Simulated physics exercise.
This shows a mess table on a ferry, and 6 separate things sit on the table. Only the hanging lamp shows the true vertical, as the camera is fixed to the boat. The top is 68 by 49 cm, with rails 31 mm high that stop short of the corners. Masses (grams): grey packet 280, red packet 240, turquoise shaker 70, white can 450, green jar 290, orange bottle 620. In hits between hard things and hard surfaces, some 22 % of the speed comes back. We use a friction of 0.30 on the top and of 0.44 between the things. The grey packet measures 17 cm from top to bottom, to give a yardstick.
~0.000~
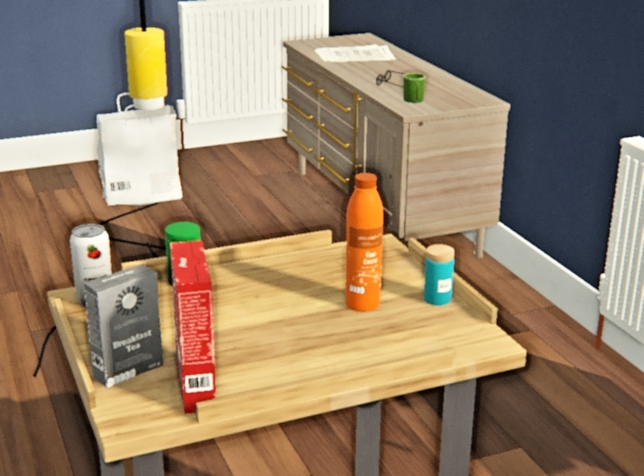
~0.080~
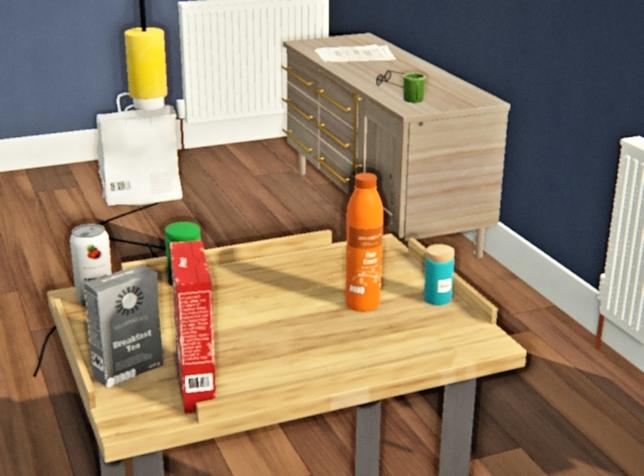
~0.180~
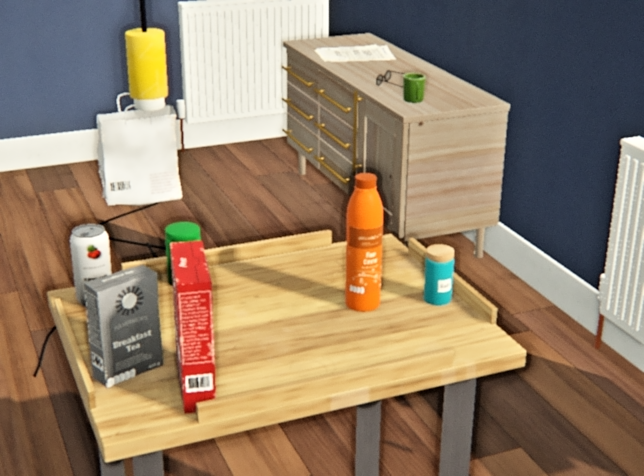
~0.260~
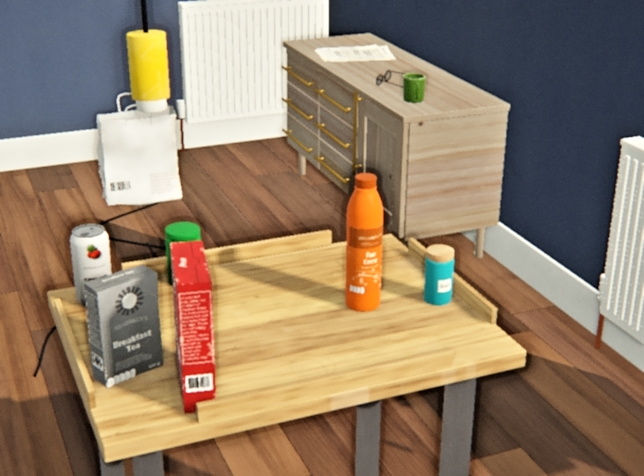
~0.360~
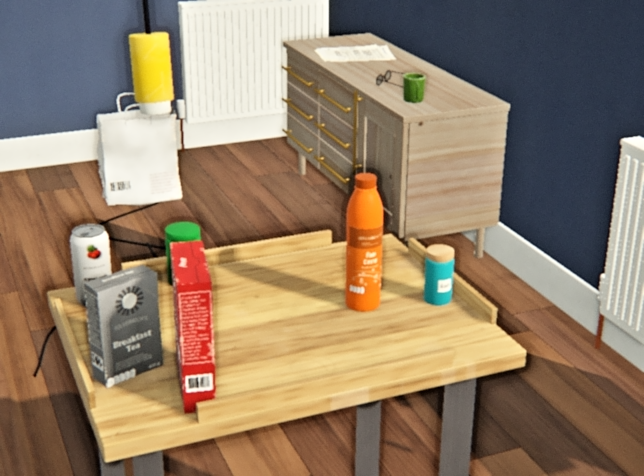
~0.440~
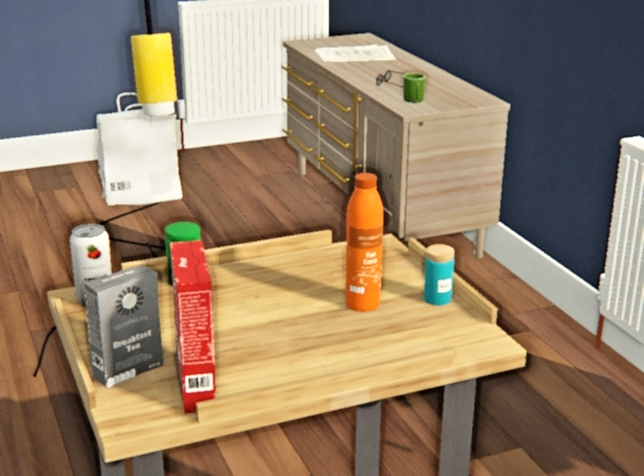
A wooden table stood in a room with a bottle, two boxes, a can and other small containers on it, and nothing on it moved while the yellow hanging lamp behind swung slightly to the right.
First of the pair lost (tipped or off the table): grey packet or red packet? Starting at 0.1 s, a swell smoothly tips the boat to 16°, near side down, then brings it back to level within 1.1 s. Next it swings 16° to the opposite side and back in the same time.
Of the two named, the former goes sooner.
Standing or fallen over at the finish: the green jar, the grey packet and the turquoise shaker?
In the last frame the green jar remains up, the grey packet does not stay up and the turquoise shaker remains up.
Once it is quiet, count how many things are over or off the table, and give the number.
Altogether, 1.
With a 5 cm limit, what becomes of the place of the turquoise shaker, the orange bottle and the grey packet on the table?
Note: Turquoise shaker is left in place. Orange bottle is left in place. Grey packet departs its position.
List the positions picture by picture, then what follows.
The first picture shows boat level; grey packet (125, 325); red packet (193, 326).
The second picture shows boat level; orange bottle (364, 242).
The third picture shows boat heeled 1°, near side down; turquoise shaker (439, 275); white can (92, 267).
The fourth picture shows boat heeled 3°, near side down; orange bottle (364, 242).
The fifth picture shows boat heeled 7°, near side down; turquoise shaker (439, 275); white can (92, 267).
The sixth picture shows boat heeled 11°, near side down; grey packet (125, 325); red packet (193, 326).
By 1.94 s, boat heeled 12°, far side down; grey packet rocked 7° off its seat near (121, 322).
By 2.24 s, boat level; grey packet rocked 64° off its seat near (101, 319).
When it is over (3.0 s), lying over on the table, grey packet; the other 5 within 5 cm of the start. End places, in pixels of the last picture, grey packet near (117, 318), red packet near (193, 326). Grey packet went at 2.16 s; red packet was never lost.
